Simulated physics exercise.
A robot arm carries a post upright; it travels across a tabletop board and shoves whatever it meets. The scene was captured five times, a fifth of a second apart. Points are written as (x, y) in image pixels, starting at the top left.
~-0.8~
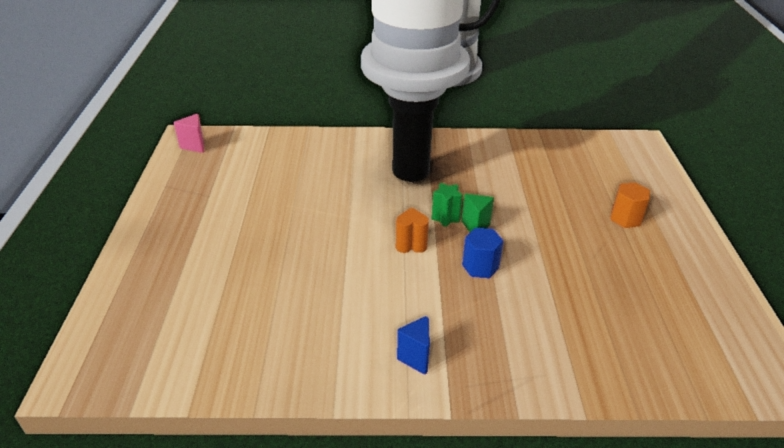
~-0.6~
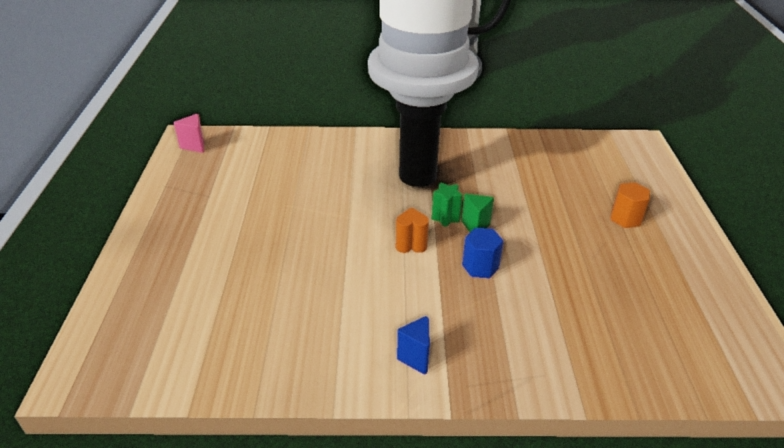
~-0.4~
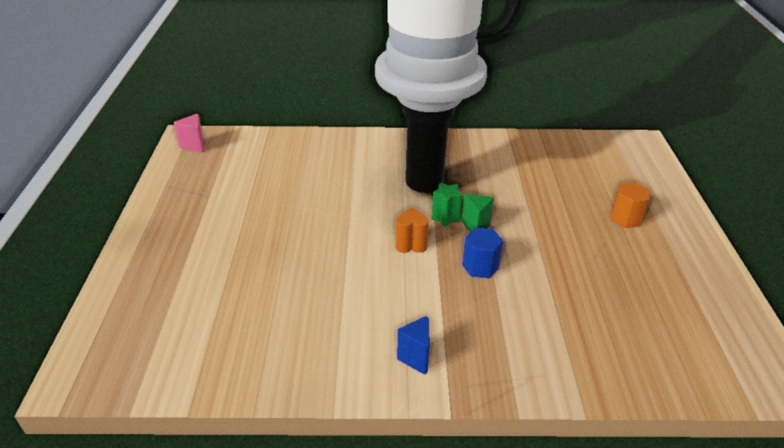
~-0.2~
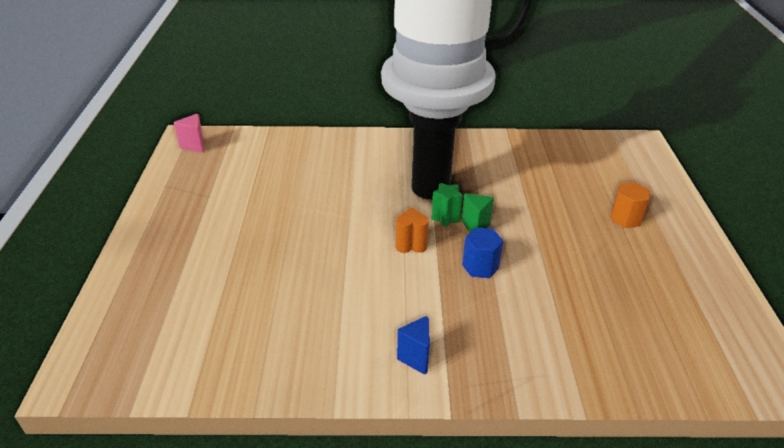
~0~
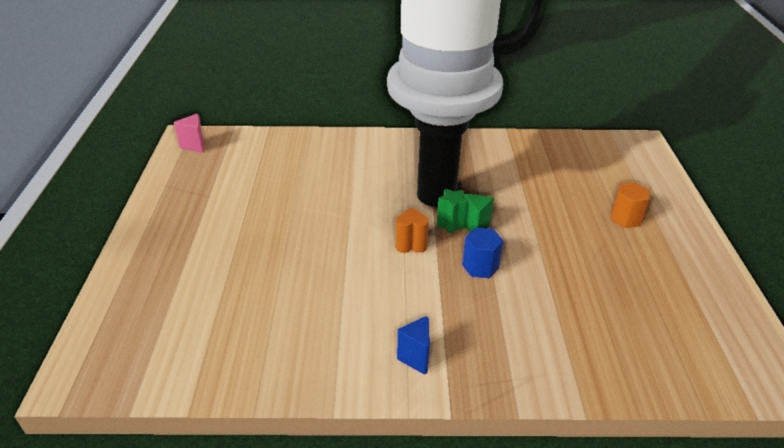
On a wooden board, a robot arm's black post slides toward the viewer and right, nudging a green star against a green block.
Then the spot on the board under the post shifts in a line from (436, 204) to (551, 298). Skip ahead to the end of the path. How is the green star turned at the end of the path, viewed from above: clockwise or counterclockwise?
Rotation: Clockwise.
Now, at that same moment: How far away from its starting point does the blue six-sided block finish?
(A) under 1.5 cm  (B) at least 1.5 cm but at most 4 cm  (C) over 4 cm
The answer is B.
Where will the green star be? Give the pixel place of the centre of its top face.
At roughly (472, 236).
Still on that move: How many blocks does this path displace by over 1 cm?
I expect three or more blocks to move.
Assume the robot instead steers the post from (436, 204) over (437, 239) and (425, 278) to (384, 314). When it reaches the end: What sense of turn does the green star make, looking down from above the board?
Viewed from above: Anti-clockwise.
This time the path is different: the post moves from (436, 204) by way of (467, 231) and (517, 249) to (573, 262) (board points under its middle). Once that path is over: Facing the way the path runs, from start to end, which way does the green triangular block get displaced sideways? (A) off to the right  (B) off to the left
It's B.
What follows on the original path. One third of the way, post (472, 224); green star (470, 226); green triangular block (511, 215), turned 40° anticlockwise; blue six-sided block (487, 243), turned 15° anticlockwise.
Two thirds of the way, post (511, 255); green star (472, 236), turned 55° clockwise; green triangular block (540, 225); blue six-sided block (490, 256), turned 45° anticlockwise.
At the end, post (553, 289); orange heart in place; green star (472, 236), turned 55° clockwise; green triangular block (541, 225), turned 130° anticlockwise; blue six-sided block (490, 257), turned 40° anticlockwise.
